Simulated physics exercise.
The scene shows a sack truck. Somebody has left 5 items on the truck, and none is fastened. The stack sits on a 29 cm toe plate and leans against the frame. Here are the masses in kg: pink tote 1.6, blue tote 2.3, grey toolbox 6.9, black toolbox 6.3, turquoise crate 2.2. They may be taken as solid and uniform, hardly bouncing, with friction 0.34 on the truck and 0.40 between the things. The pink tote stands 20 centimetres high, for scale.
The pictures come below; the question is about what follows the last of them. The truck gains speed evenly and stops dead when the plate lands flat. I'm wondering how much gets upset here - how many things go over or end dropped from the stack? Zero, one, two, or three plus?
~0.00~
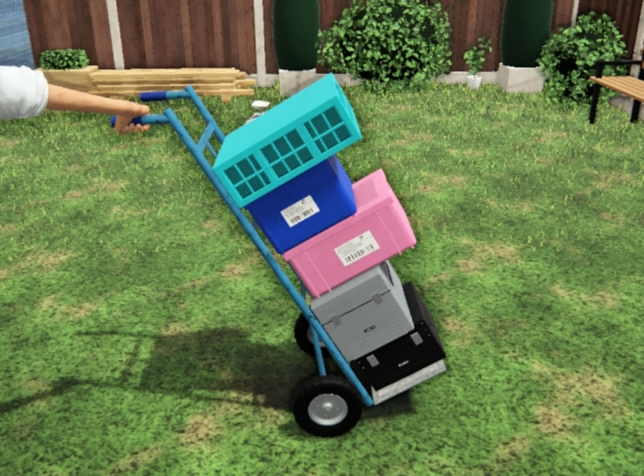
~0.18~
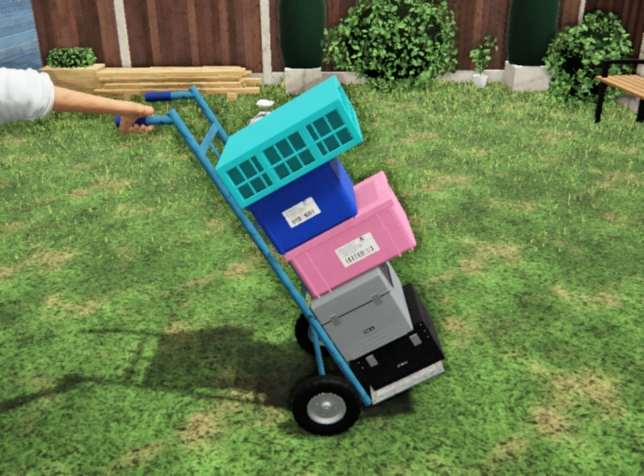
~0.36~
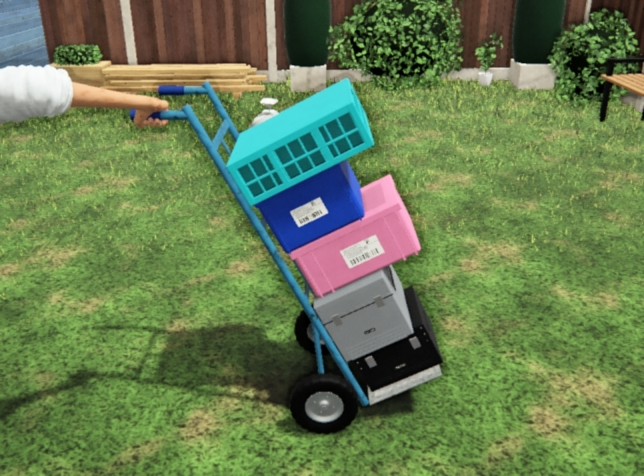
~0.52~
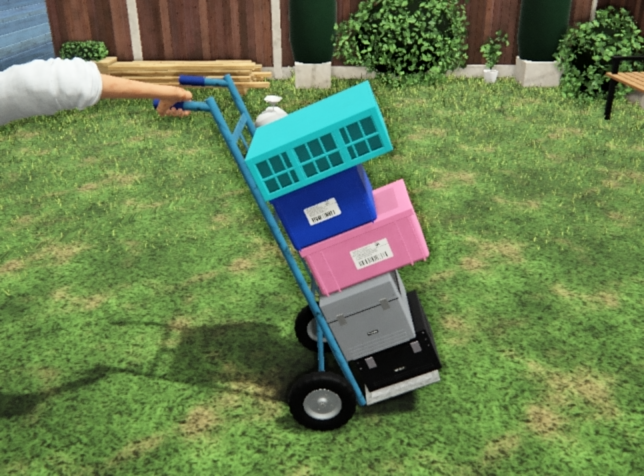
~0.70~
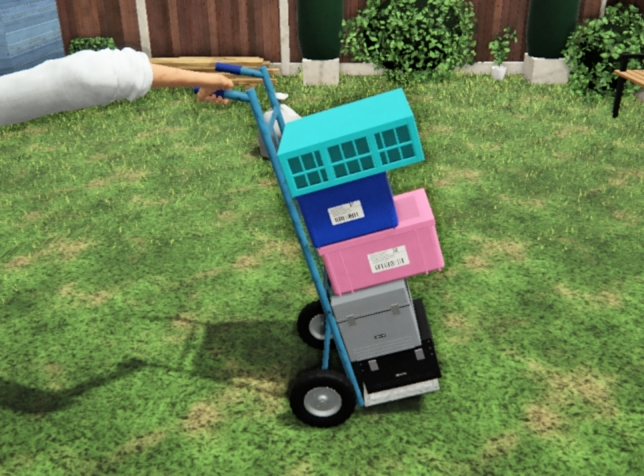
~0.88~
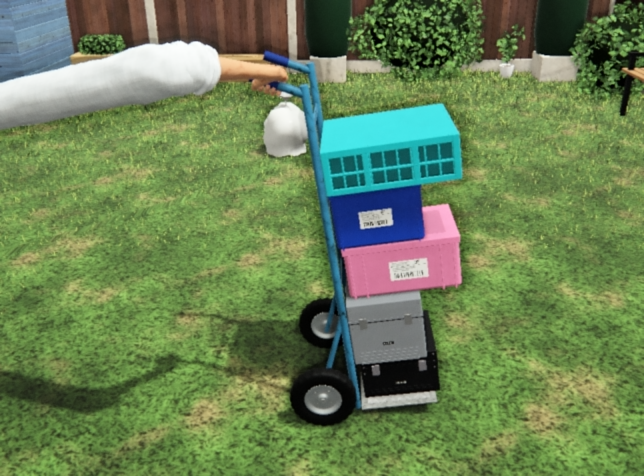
I'd say three or more things.
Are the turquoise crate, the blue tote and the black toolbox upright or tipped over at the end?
Outcome noted - the turquoise crate ends up fallen, the blue tote ends up fallen, the black toolbox survives without falling.
After 1.38 s, truck upright; blue tote 26° off its base near (445, 205); pink tote 26° off its base near (431, 259); turquoise crate 26° off its base.
After 1.68 s, truck upright; pink tote, blue tote and turquoise crate now dropped from the stack.
After 1.98 s, truck upright.
In the end (3.0 s), dropped from the stack, pink tote, blue tote and turquoise crate; the other 2 under 10 cm from the start. In the last view, pink tote near (467, 342), blue tote near (532, 353).
